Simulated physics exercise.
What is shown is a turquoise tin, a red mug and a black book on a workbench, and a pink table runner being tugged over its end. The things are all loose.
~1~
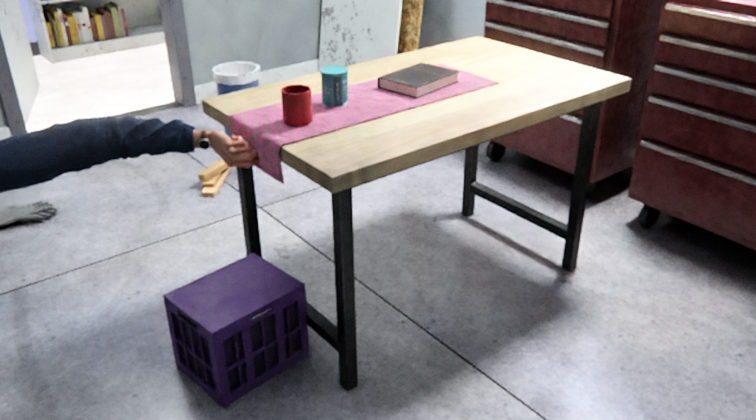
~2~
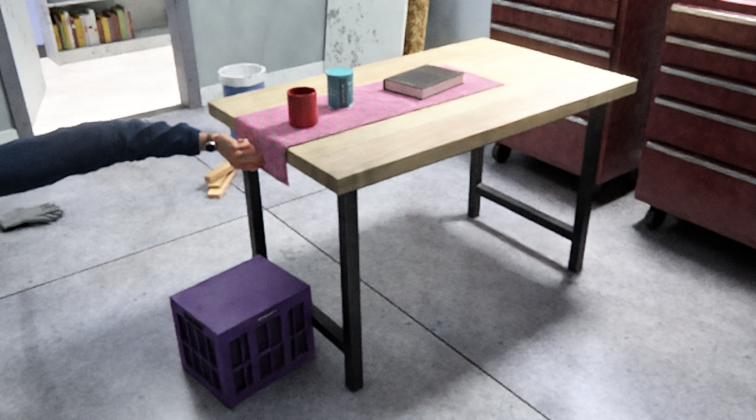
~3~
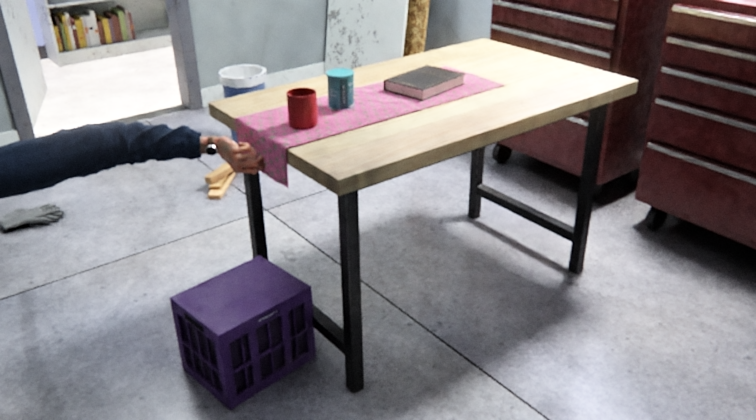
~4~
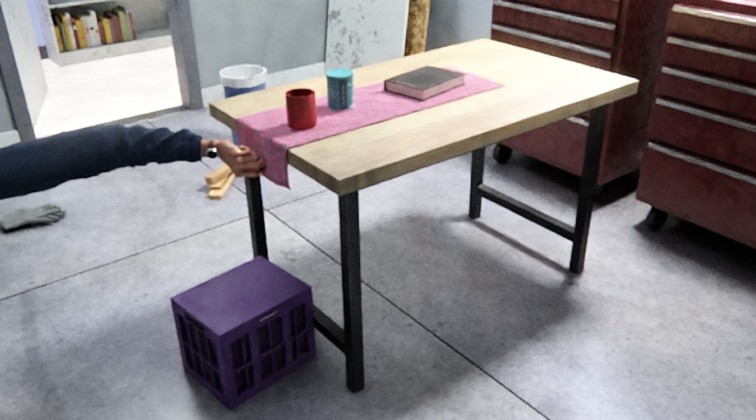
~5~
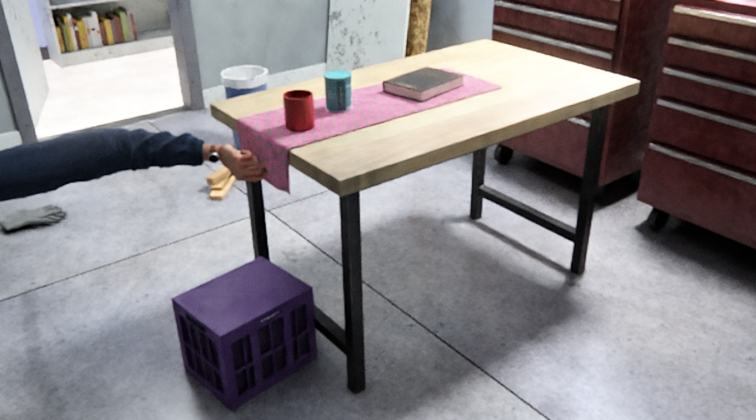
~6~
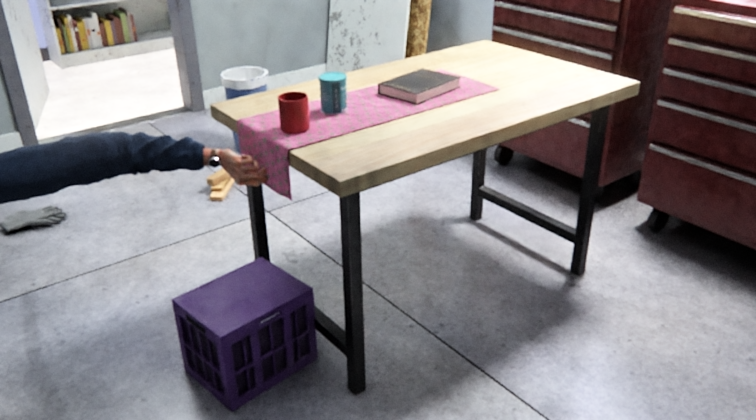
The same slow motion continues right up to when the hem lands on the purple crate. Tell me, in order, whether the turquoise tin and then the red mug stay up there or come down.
First to last, the turquoise tin comes down, the red mug comes down.
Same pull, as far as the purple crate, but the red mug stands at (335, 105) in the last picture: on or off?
Placed so, it falls off.
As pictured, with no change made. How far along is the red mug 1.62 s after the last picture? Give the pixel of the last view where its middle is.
Position approx. (235, 272) px.
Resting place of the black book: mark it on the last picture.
Close to (335, 108).
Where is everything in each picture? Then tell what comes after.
Table runner end (284, 184); turquoise tin (334, 70); red mug (296, 89); black book (419, 74); top of the crate (229, 306), in the first picture.
Table runner end (289, 187), far hem (505, 85); red mug (301, 91); red mug stands on the cloth, in the second picture.
Table runner end (288, 188); turquoise tin (340, 72), in the third picture.
Table runner end (290, 190), far hem (505, 86); red mug (300, 92), in the fourth picture.
Table runner end (290, 195); turquoise tin (338, 74), in the fifth picture.
Table runner end (292, 201), far hem (500, 89); turquoise tin (333, 76); red mug (293, 96); top of the crate (238, 310), in the sixth picture.
Then, 0.38 s after the last picture, hem going down; tin carried along near (312, 99); mug carried along near (270, 118).
Then, 1.02 s after the last picture, hem going down; tin carried along near (275, 108); mug down below near (235, 272).
Then, 1.62 s after the last picture, hem on the crate; tin over the edge; mug down below near (235, 272).
At rest, hem on the crate; tin down below near (196, 262); mug down below near (235, 272). The turquoise tin falls off and the red mug goes over the edge.
